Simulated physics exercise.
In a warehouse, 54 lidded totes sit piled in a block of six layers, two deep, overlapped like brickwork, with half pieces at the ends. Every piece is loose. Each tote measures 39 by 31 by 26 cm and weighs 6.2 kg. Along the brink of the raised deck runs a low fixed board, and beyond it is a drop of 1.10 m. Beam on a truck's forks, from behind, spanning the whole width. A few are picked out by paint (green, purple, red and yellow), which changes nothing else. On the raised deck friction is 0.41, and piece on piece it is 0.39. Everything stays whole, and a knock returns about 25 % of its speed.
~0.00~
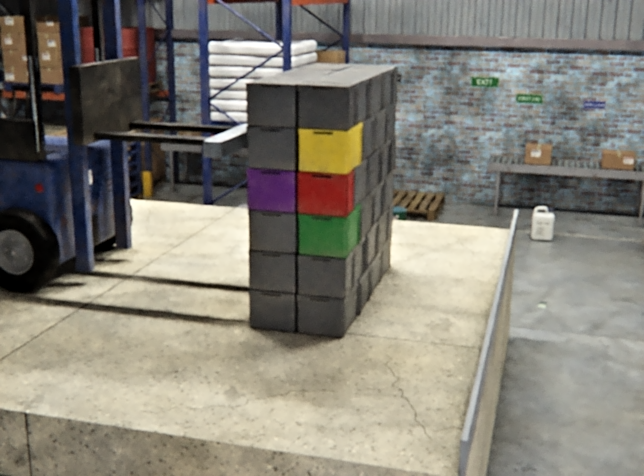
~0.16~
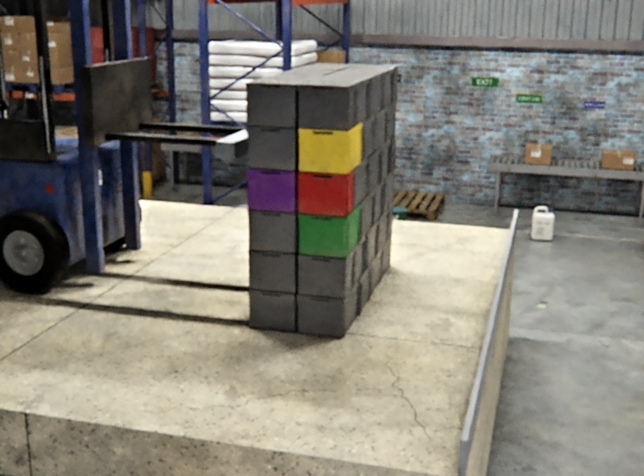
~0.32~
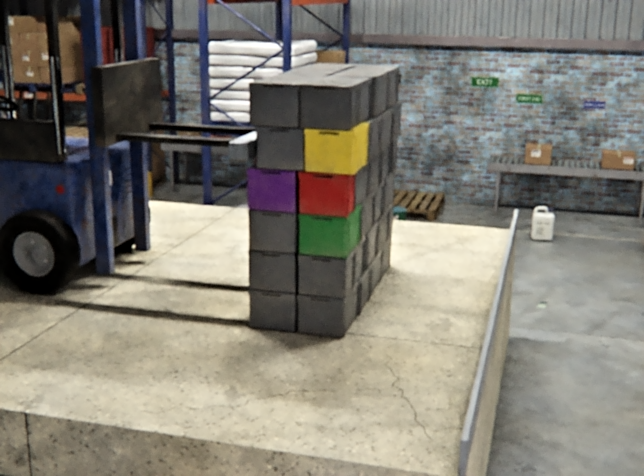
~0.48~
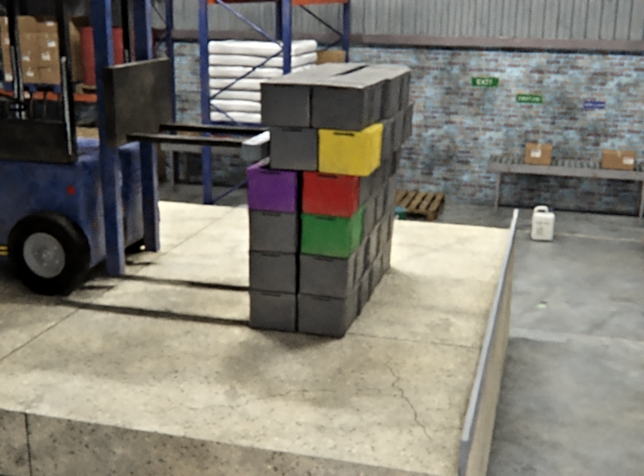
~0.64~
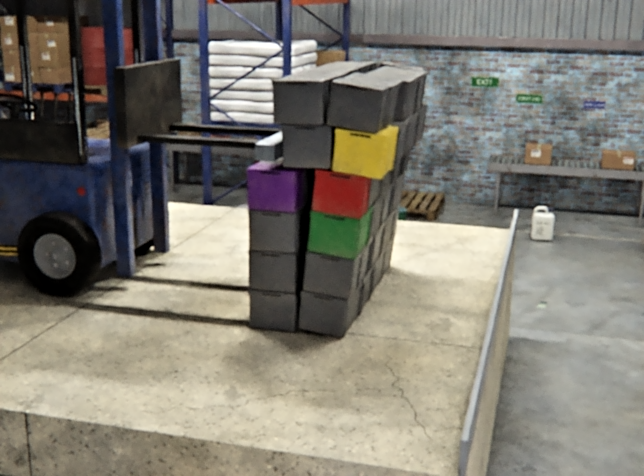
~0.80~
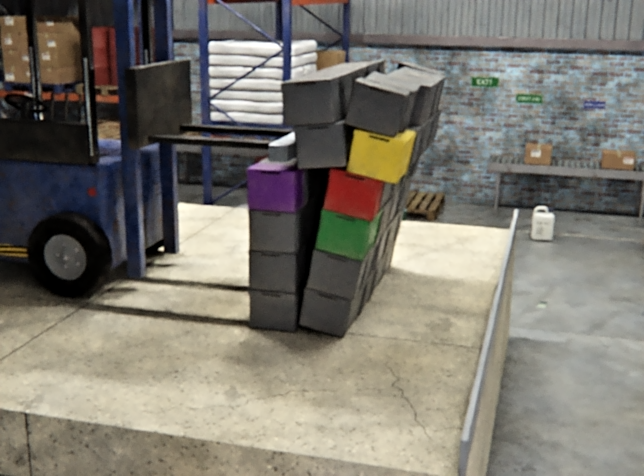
Blue forklift pushing a beam into the upper part of a stacked block of grey and coloured totes, the far columns leaning right.
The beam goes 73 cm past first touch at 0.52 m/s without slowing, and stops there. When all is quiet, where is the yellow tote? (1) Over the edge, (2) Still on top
Over the edge (1).
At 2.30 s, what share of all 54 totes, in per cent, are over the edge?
25 per cent.
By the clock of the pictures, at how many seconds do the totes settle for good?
Somewhere close to 3.5 s.
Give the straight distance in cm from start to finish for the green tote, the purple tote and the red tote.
Net displacement: Green = 100 cm, purple = 0 cm, red = 220 cm.
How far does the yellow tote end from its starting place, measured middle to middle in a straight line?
It ends some 290 cm from where it began.
Around 1.04 s, none of the 54 totes over the edge, 36 disturbed; yellow tote tipped 21°; green tote tipped 21°.
Around 1.32 s, none of the 54 totes over the edge, 35 disturbed; yellow tote tipped 45°, 31 cm lower; green tote tipped 45°, 11 cm lower.
Around 1.66 s, 9 of the 54 totes over the edge; yellow tote on its side; red tote on its side.
Around 2.30 s, 14 of the 54 totes over the edge; yellow tote on its side; green tote on its side.
Finally (3.5 s), 15 of the 54 totes over the edge; yellow tote on its side; green tote on its side; red tote on its side. Seen by the last camera, middles, green tote near (464, 320).
